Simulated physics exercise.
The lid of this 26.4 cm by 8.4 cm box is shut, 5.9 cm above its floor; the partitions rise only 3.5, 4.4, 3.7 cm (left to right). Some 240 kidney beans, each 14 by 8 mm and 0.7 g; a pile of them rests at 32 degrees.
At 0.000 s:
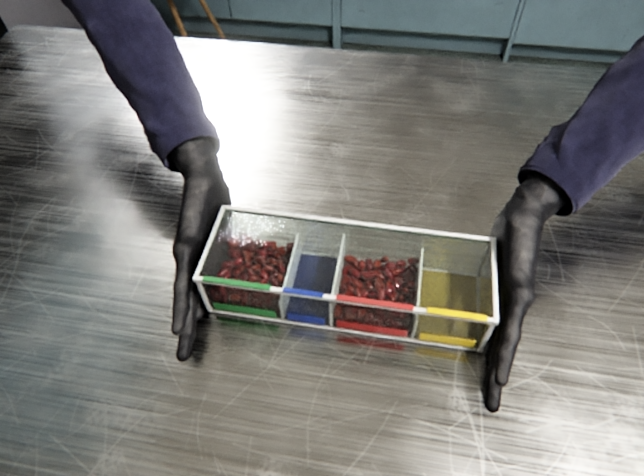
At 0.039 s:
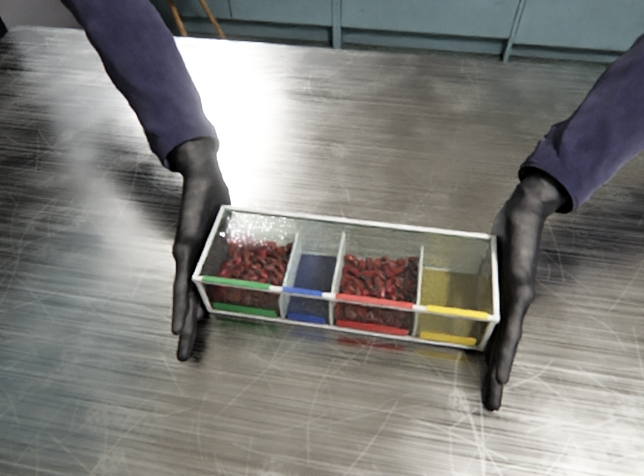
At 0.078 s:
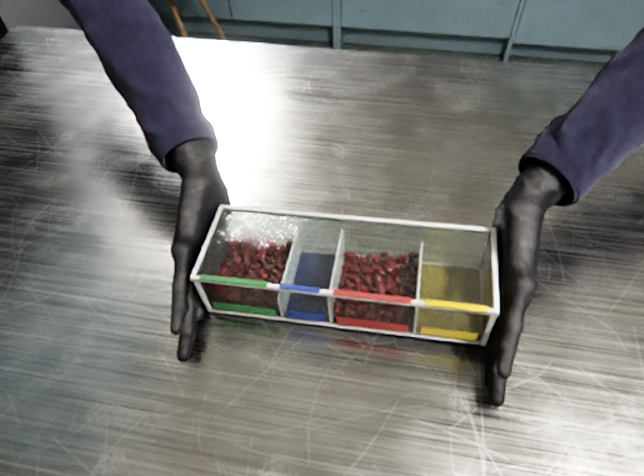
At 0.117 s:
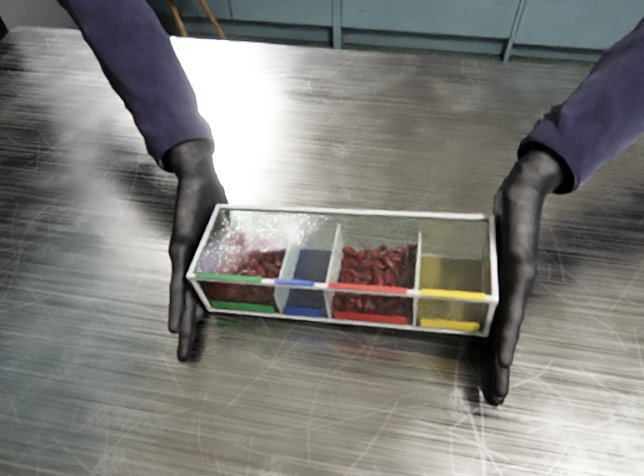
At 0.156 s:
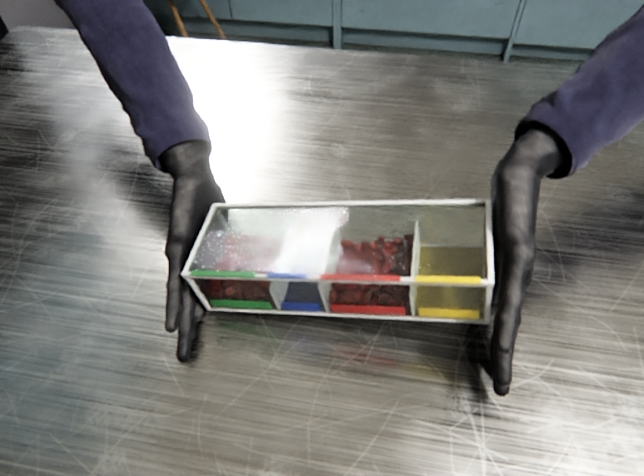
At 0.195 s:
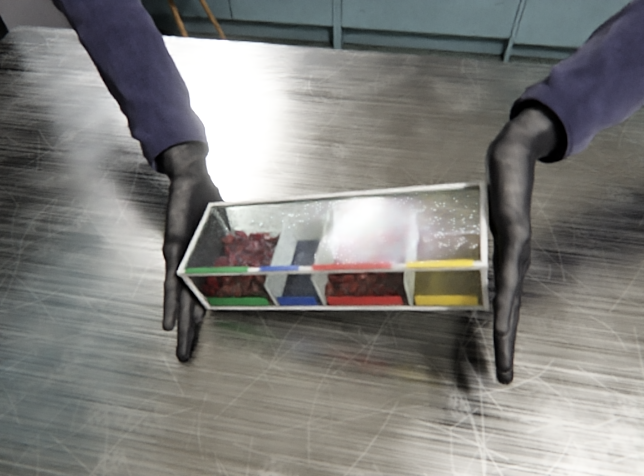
Gloved hands tilting a clear divided box of red beans on a scratched metal table, its right side rising with gathering speed.
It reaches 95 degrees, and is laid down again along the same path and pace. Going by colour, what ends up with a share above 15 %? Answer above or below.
Red: Above, blue: Below, green: Above, yellow: Below.
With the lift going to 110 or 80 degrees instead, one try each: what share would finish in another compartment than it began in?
Some 15 and 5 per cent.
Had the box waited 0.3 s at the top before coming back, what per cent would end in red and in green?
In that case red 30; green 65.
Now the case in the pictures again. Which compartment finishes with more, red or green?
The green one has more.
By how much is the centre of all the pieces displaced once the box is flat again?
Roughly 2.0 cm.
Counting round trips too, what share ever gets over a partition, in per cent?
About 10 per cent.
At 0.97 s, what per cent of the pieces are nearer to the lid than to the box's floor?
Some 40 per cent.
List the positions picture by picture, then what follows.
Box tilt 0 degrees, front corners at (198, 277) and (493, 319); red 40 %, green 60 %, in the first frame.
Box tilt 1 degrees, front corners at (198, 277) and (494, 317), in the second frame.
Box tilt 3 degrees, front corners at (196, 276) and (494, 310), in the third frame.
Box tilt 6 degrees, front corners at (192, 275) and (492, 298), lowest corner left back, in the fourth frame.
Box tilt 11 degrees, front corners at (187, 273) and (488, 281), lowest corner left back, in the fifth frame.
Box tilt 15 degrees, front corners at (183, 271) and (482, 263), lowest corner left back; red 40 %, green 60 %. The box's pace is about 115 degrees a second, in the sixth frame.
After 0.97 s, tilt 95 degrees; red 40 %, green 60 %.
After 1.49 s, tilt 43 degrees; red 30 %, blue 5 %, green 65 %.
After 2.08 s, tilt 0 degrees; red 30 %, blue 5 %, green 65 %.
In the end, at 2.5 s, red 30 %, blue 5 %, green 65 %, yellow 0 %.
